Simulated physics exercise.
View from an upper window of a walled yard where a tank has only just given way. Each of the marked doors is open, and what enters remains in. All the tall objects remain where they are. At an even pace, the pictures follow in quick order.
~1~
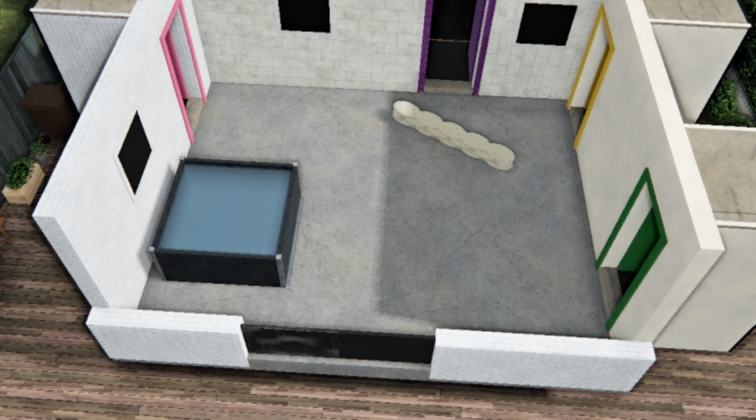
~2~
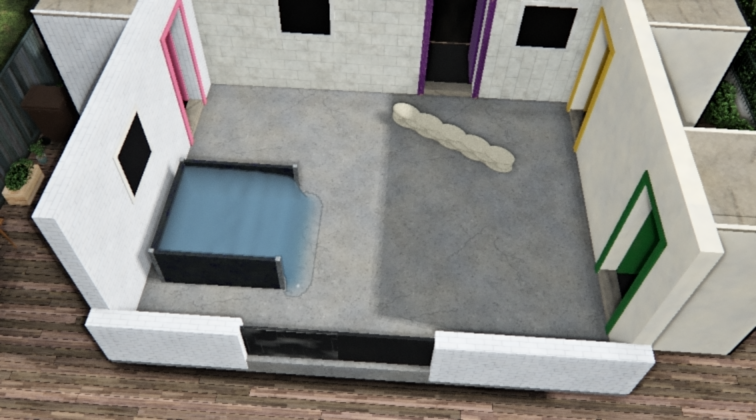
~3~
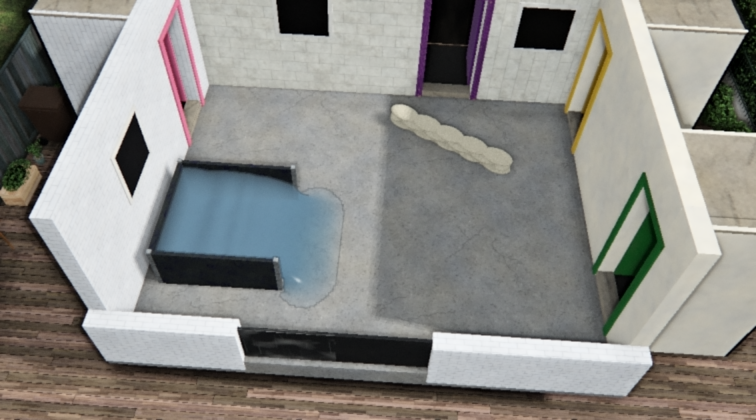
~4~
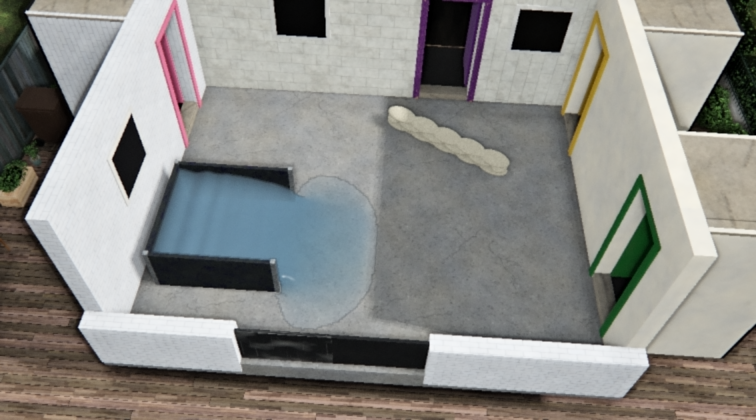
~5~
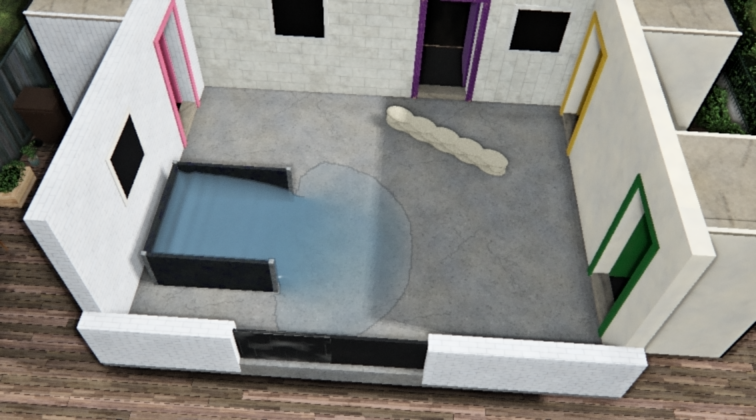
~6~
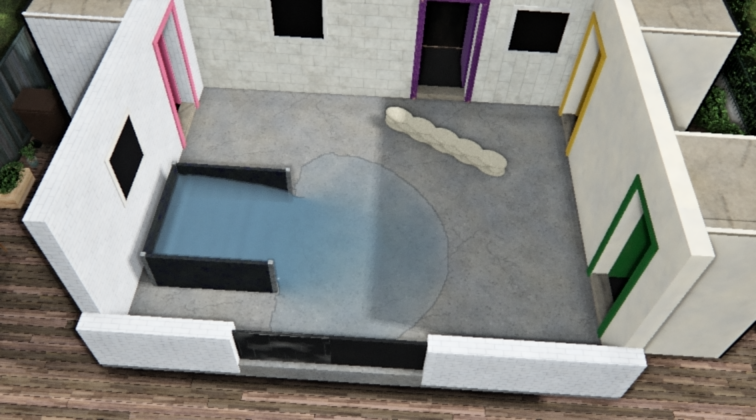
A walled yard with pink, purple, yellow and green doorways held a dark tank of blue water; its right side opened, and the water poured out, spreading steadily rightward across the grey floor.
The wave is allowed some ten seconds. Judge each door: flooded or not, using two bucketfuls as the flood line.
The purple door does not go over two buckets. The pink door does not go over two buckets. The green door goes over two buckets. The yellow door does not go over two buckets.
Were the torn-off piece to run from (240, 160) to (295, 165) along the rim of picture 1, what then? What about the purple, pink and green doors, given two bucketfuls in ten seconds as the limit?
Purple: Below the limit, pink: Below the limit, green: Below the limit.
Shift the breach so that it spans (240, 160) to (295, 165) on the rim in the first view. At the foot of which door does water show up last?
Answer: The green door.
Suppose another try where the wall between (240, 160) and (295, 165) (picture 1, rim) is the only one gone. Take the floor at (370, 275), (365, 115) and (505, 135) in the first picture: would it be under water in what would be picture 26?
Taken in turn they're unwetted, swamped and swamped.
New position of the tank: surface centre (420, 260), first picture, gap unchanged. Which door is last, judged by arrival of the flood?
It would be the pink door.
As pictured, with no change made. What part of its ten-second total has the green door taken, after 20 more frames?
That share would be near 75 %.
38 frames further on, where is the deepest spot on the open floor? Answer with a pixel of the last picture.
Somewhere around pixel (529, 107).
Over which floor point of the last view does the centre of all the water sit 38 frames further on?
I'd say around (425, 219).
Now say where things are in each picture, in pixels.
The tank at (229, 209) is whole and still, in the first frame.
The front is at (288, 293), out from the gap at (288, 231), in the second frame.
The front is at (329, 195), out from the gap at (286, 234), in the third frame.
Water pours out at (283, 237) and has run to (330, 317), in the fourth frame.
Water pours out at (282, 237) and has run to (397, 293), in the fifth frame.
Water pours out at (281, 238) and has run to (441, 275), in the sixth frame.
A moment on, water covers 45 % of the floor; the purple door not reached, the pink door not reached, the green door not reached, the yellow door not reached.
Next, water covers 55 % of the floor; the purple door not reached, the pink door not reached, the green door under two buckets in, the yellow door not reached.
Then, water covers 60 % of the floor; the purple door not reached, the pink door not reached, the green door over two buckets in, the yellow door wet at the sill, nothing in.
Later, water covers 75 % of the floor; the purple door wet at the sill, nothing in, the pink door not reached, the green door far over two buckets in, the yellow door under two buckets in.
In the end, water covers 95 % of the floor; the purple door wet at the sill, nothing in, the pink door wet at the sill, nothing in, the green door far over two buckets in, the yellow door under two buckets in.
